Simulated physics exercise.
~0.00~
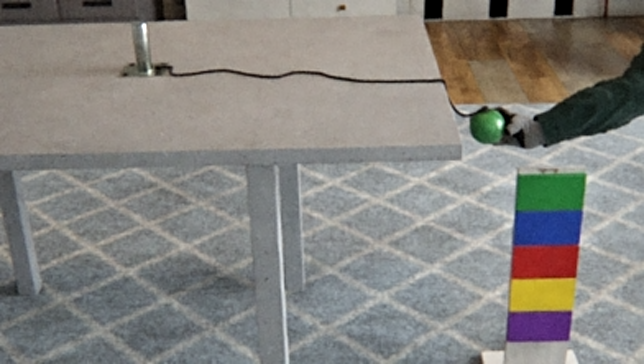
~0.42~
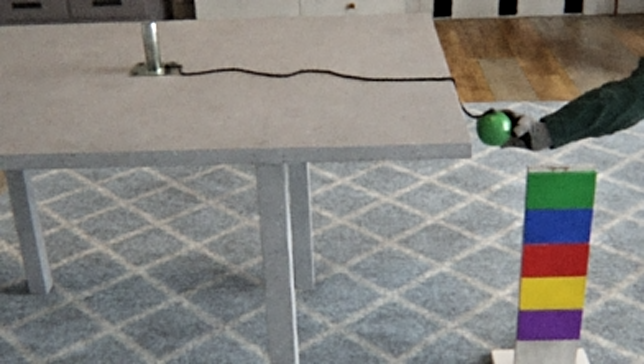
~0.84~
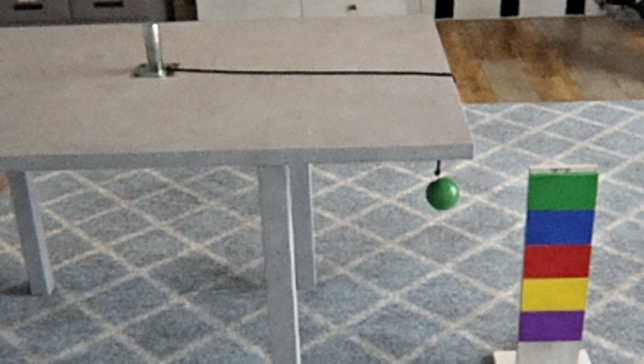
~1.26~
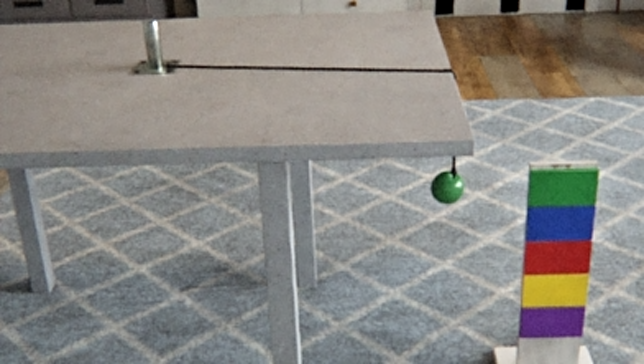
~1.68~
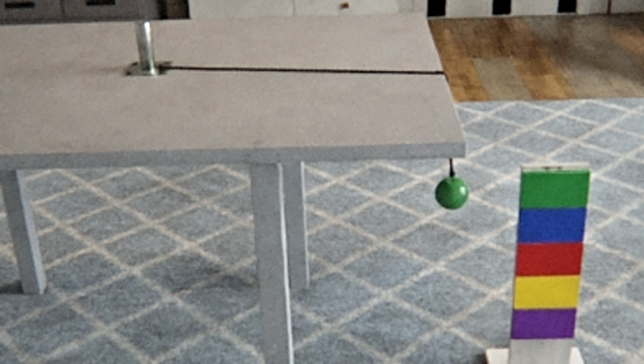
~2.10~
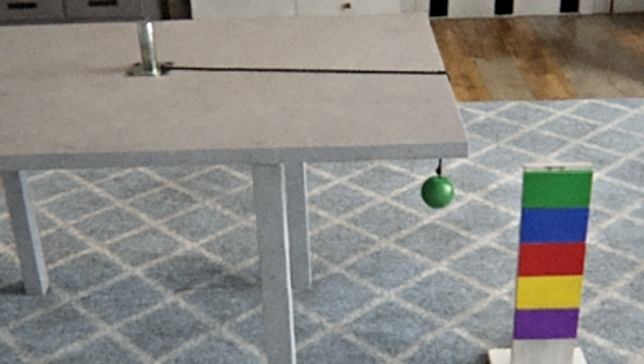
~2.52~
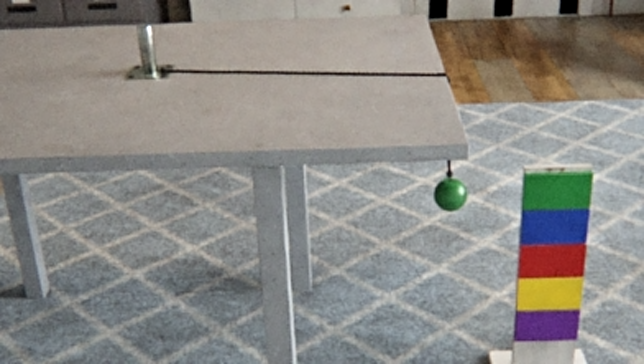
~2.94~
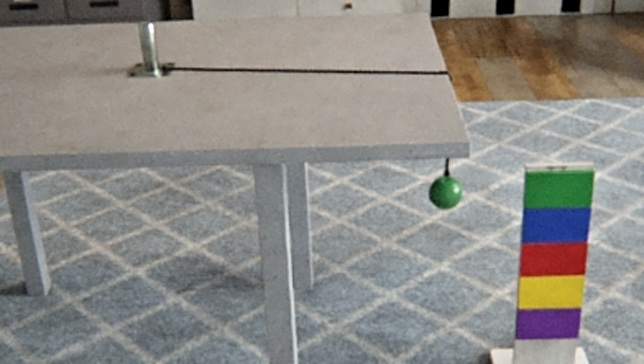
At the end of a grey desk, a hand held a green ball tied by a dark cord to a metal post, then let go, and it dropped, swung slightly and ended up hanging just below the edge, level with the green band.
